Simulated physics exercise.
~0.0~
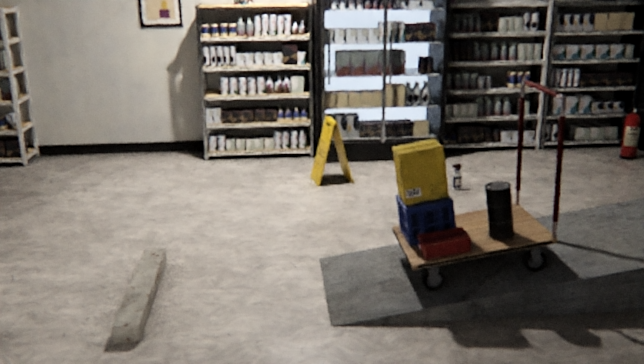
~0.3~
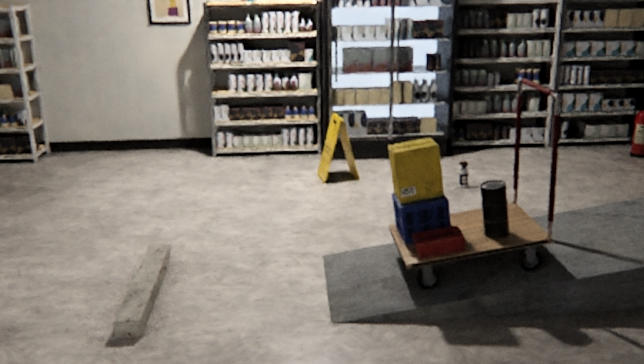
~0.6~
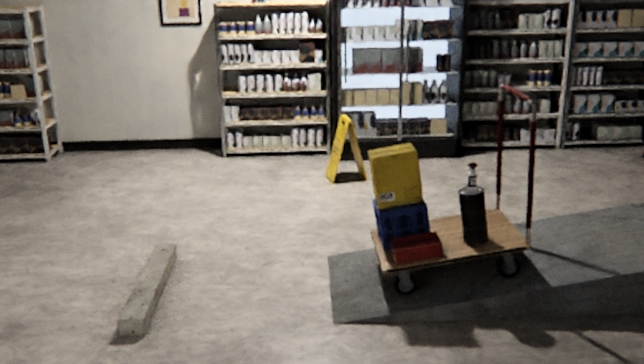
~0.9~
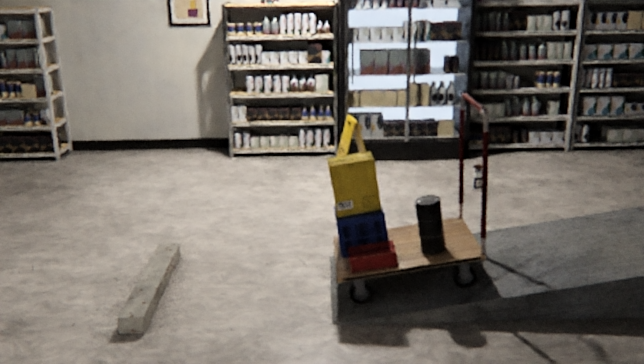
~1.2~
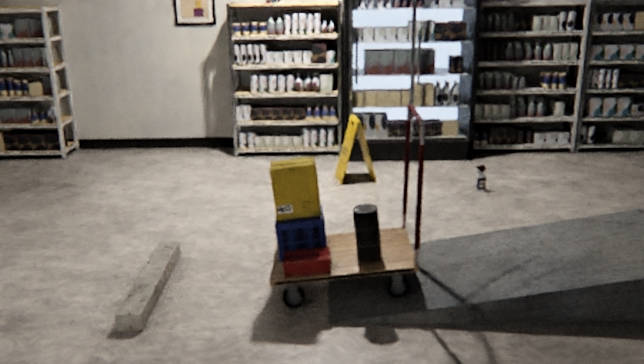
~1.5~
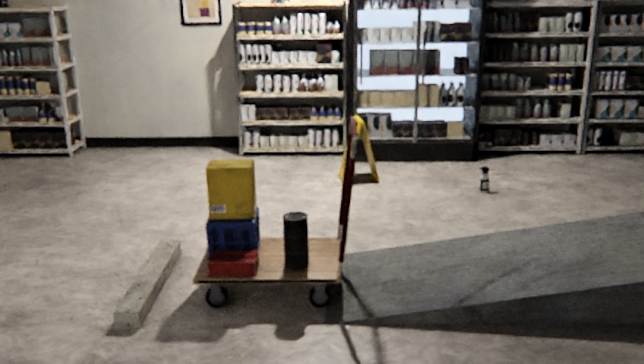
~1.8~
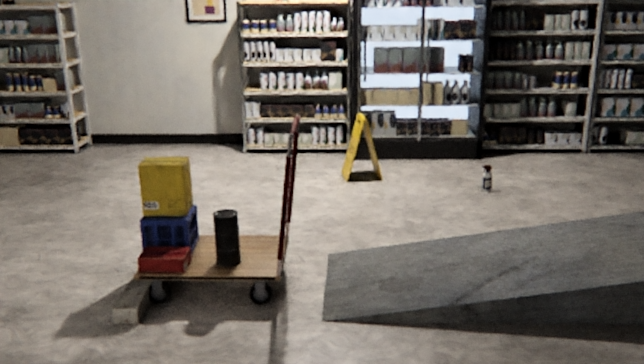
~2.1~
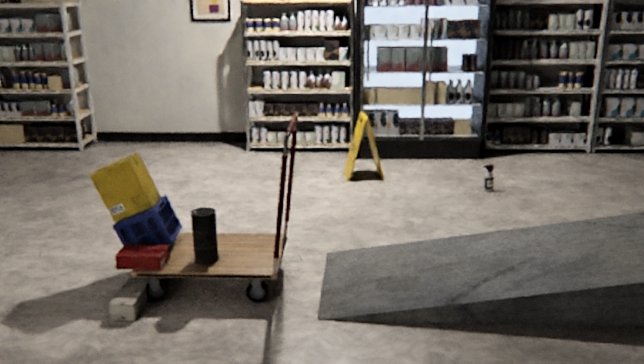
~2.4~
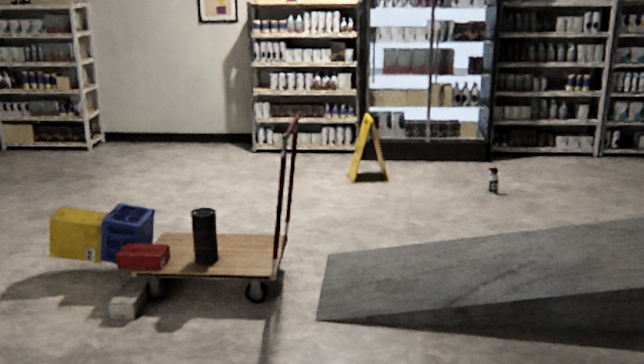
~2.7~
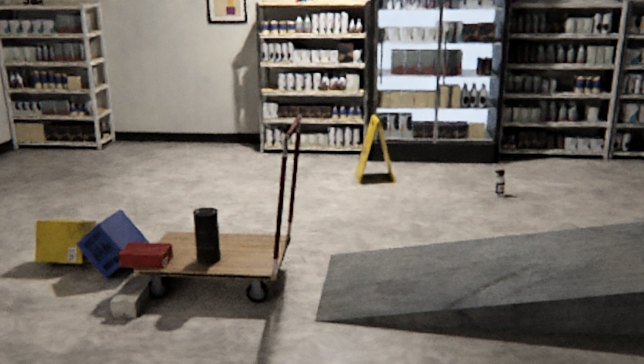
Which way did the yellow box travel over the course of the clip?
The yellow box travelled to the left, riding on the trolley at first and then toppling off its left end onto the floor.
